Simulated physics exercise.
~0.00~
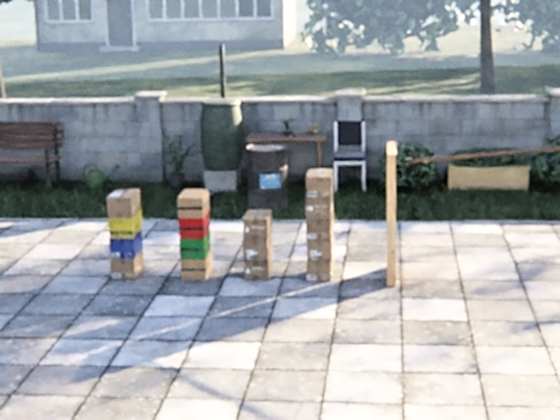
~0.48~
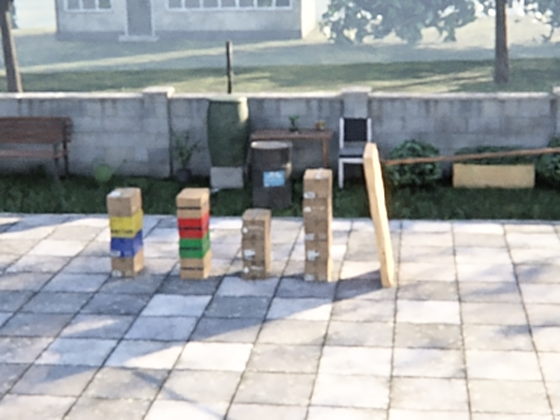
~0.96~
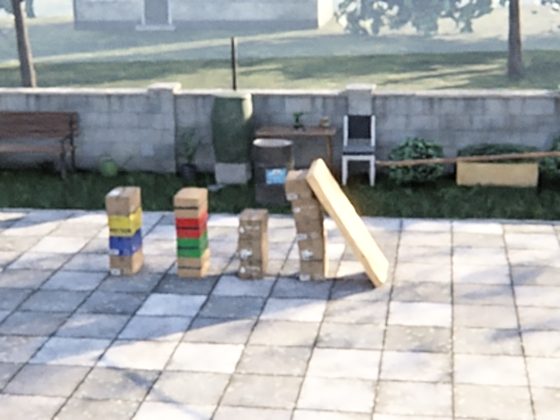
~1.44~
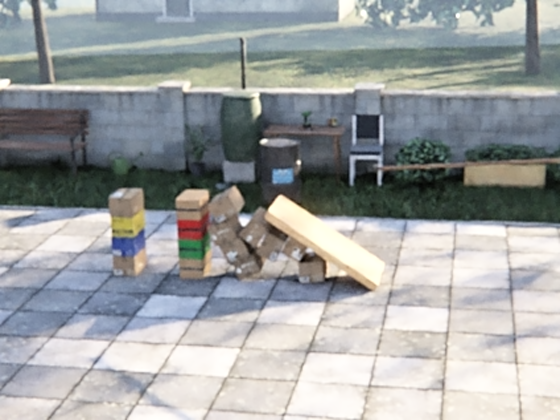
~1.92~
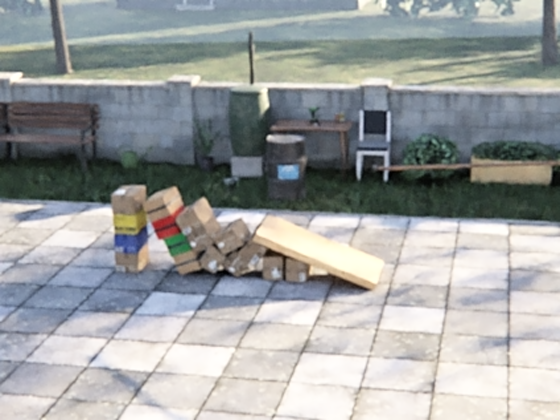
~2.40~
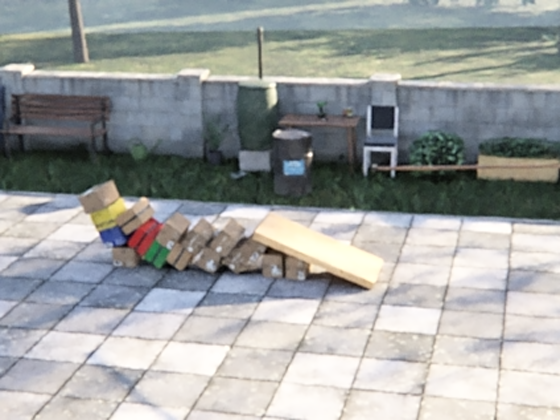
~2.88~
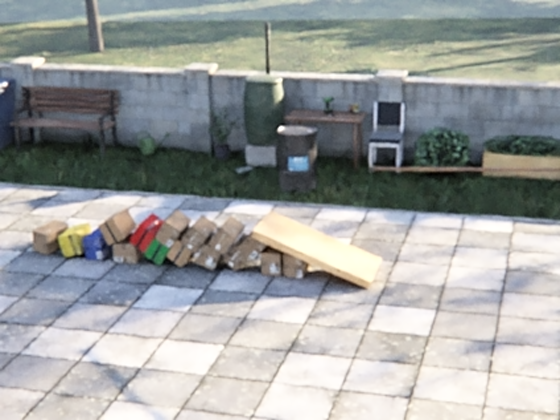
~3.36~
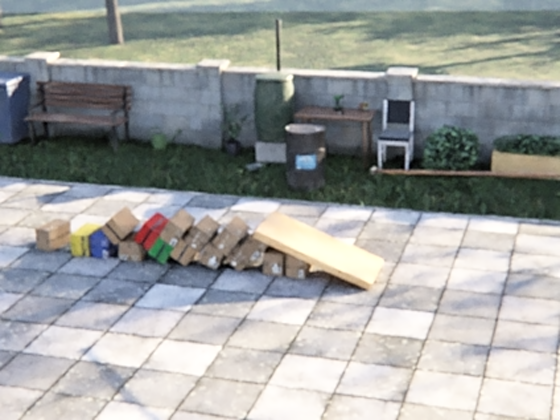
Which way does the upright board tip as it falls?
The board tips to the left, coming down onto the nearest column of cartons.
